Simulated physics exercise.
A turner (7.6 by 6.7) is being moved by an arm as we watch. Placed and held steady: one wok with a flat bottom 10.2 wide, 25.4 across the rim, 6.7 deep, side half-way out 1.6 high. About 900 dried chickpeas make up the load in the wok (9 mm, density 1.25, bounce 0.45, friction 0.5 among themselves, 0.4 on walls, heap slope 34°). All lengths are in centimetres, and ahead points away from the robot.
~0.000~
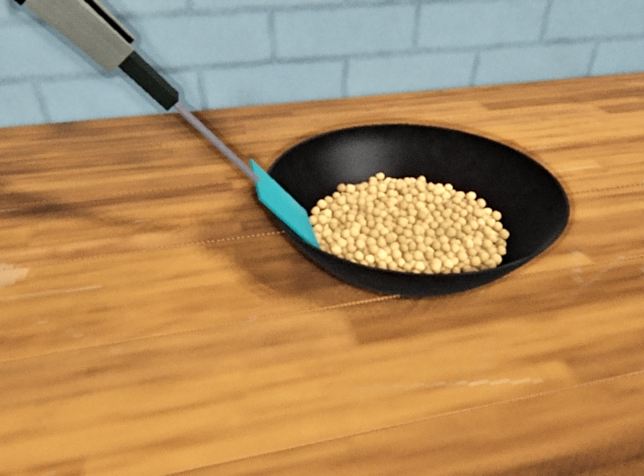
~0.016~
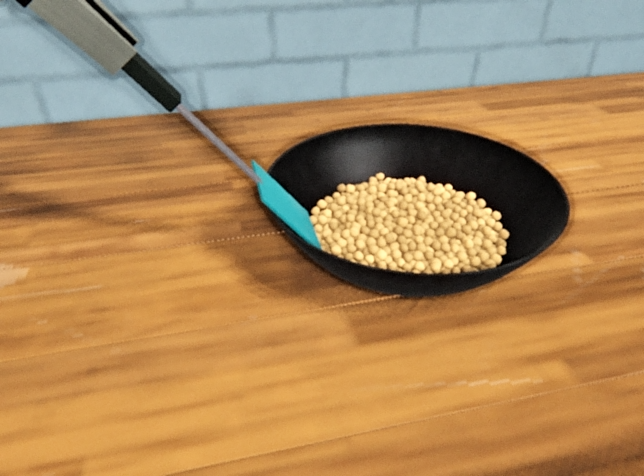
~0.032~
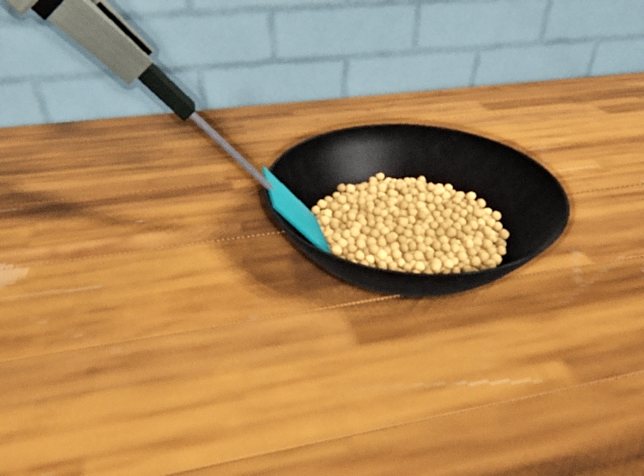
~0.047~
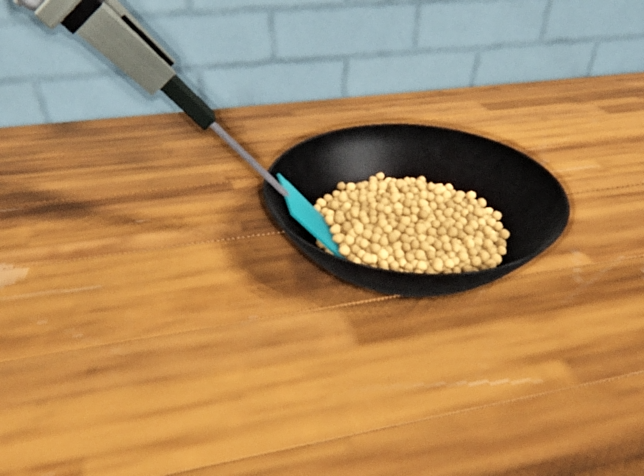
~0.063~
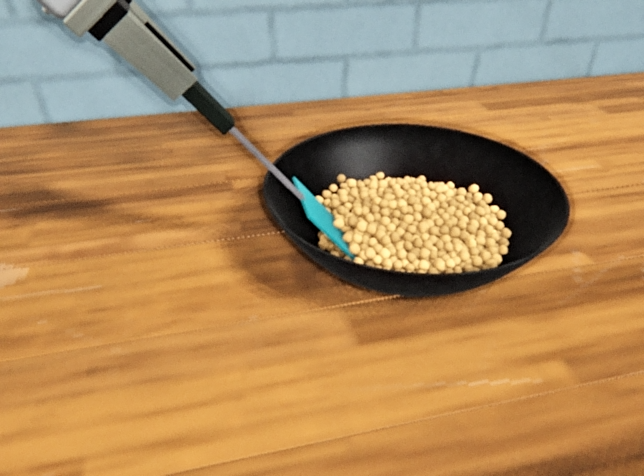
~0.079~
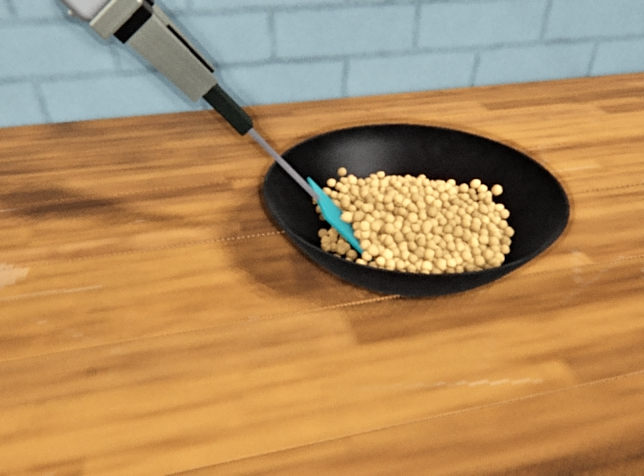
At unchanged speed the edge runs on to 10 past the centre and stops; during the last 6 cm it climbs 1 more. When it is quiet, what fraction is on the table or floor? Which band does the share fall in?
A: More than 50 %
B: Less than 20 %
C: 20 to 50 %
Answer: C.
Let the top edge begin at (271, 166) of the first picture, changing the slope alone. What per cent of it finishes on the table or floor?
About 35 per cent.
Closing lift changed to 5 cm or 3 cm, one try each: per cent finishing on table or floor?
First try around 25 percent, second try around 30 percent.
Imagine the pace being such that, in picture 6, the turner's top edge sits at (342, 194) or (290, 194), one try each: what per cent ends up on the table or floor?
Roughly 35 per cent, then roughly 20 per cent.
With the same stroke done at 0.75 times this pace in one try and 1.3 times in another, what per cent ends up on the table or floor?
Some 30 and 35 per cent.
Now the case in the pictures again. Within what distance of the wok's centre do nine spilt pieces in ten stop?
I reckon it's some 45 centimetres.
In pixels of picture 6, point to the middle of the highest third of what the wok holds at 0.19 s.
(479, 189).
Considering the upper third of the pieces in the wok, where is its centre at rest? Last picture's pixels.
Roughly at (452, 217).
After 0.14 s, sloping 52°, highest piece 6 above the table; 900 in the wok.
After 0.19 s, sloping 52°, highest piece 7 above the table; 900 in the wok.
After 0.42 s, sloping 52°, highest piece 13 above the table; 611 in the wok, 53 on the table or floor, 236 on the blade or in flight.
After 1.47 s, sloping 52°, highest piece 5 above the table; 611 in the wok, 289 on the table or floor.
At rest, 611 in the wok, 289 on the table or floor. That is 32 % on the table or floor.
